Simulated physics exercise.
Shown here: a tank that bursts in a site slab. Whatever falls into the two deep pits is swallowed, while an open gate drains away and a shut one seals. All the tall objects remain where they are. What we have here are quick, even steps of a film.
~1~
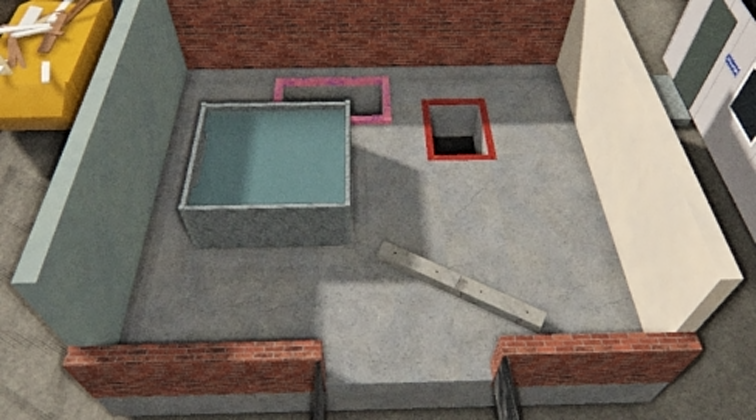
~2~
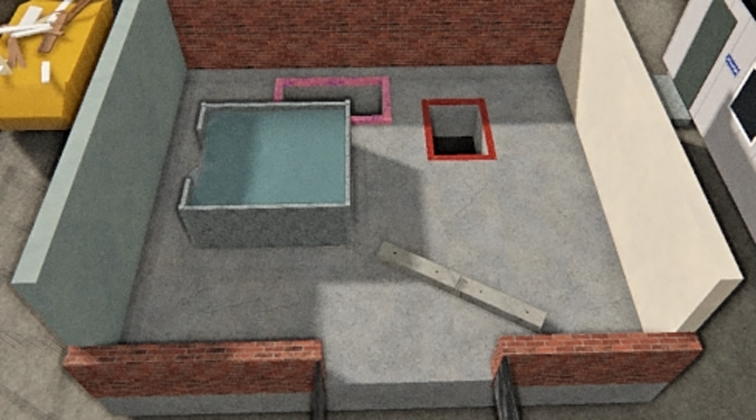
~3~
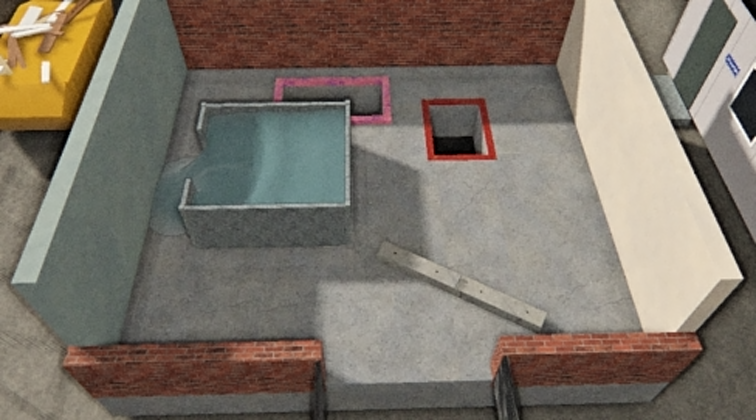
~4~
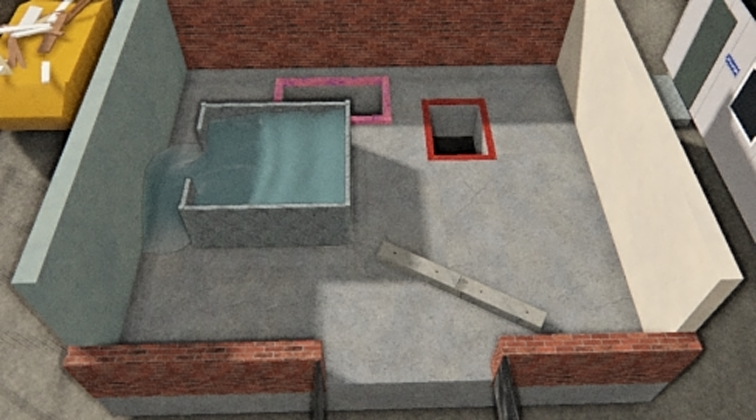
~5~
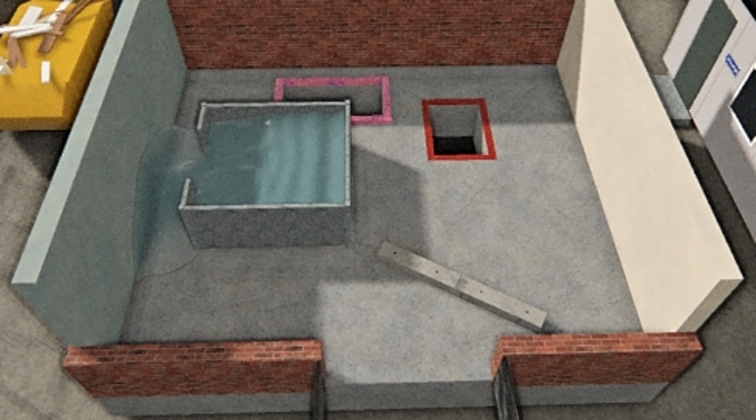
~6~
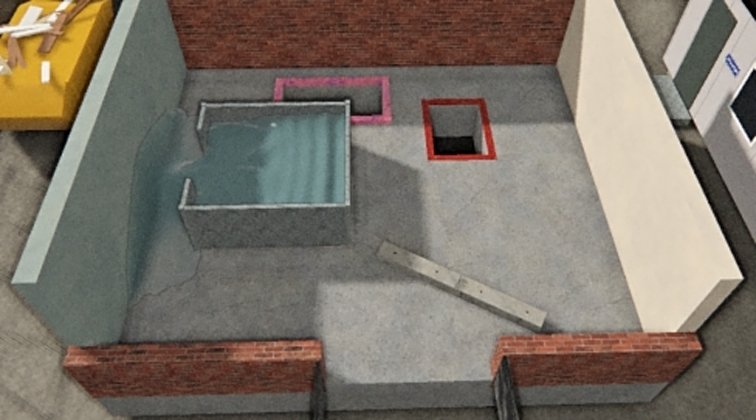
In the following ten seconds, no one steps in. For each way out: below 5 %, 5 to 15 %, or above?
The gate will drain five to fifteen per cent inclusive. The red pit will drain five to fifteen per cent inclusive. The pink pit will drain five to fifteen per cent inclusive.
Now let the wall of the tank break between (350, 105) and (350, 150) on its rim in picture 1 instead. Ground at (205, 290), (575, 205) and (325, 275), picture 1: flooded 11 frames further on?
Point 1: Unwetted; point 2: Inundated; point 3: Unwetted.
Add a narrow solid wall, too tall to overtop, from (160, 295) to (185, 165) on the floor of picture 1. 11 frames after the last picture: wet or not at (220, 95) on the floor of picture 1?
Submerged.
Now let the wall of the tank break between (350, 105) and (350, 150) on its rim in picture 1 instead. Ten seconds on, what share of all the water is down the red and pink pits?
Lab note - share by pit: Red 45 %, pink 0 %.
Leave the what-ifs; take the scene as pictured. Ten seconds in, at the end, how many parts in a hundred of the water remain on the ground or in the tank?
That works out to about 74 per cent.
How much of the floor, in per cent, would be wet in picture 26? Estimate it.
Near 55 in a hundred.
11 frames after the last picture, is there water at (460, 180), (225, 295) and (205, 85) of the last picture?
Spared, soaked, soaked.
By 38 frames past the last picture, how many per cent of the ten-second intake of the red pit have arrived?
15 %.
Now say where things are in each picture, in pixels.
Still water in the water tank at (272, 155), in the first picture.
The front is at a hidden place, out from the gap at (206, 182), in the second picture.
Water pours out at (206, 183) and has run to (151, 219), in the third picture.
The front is at (143, 249), out from the gap at (206, 183), in the fourth picture.
Water pours out at (206, 182) and has run to (136, 277), in the fifth picture.
The front is at (130, 304), out from the gap at (206, 182), in the sixth picture.
A moment on, water covers 25 % of the floor; the gate 0 %, the red pit 0 %, the pink pit 0 %.
Next, water covers 35 % of the floor; the gate 0 %, the red pit 0 %, the pink pit 0 %.
Then, water covers 55 % of the floor; the gate 1 %, the red pit 0 %, the pink pit 3 %.
Later, water covers 80 % of the floor; the gate 4 %, the red pit 1 %, the pink pit 6 %.
In the end, water covers 95 % of the floor; the gate 11 %, the red pit 7 %, the pink pit 8 %.
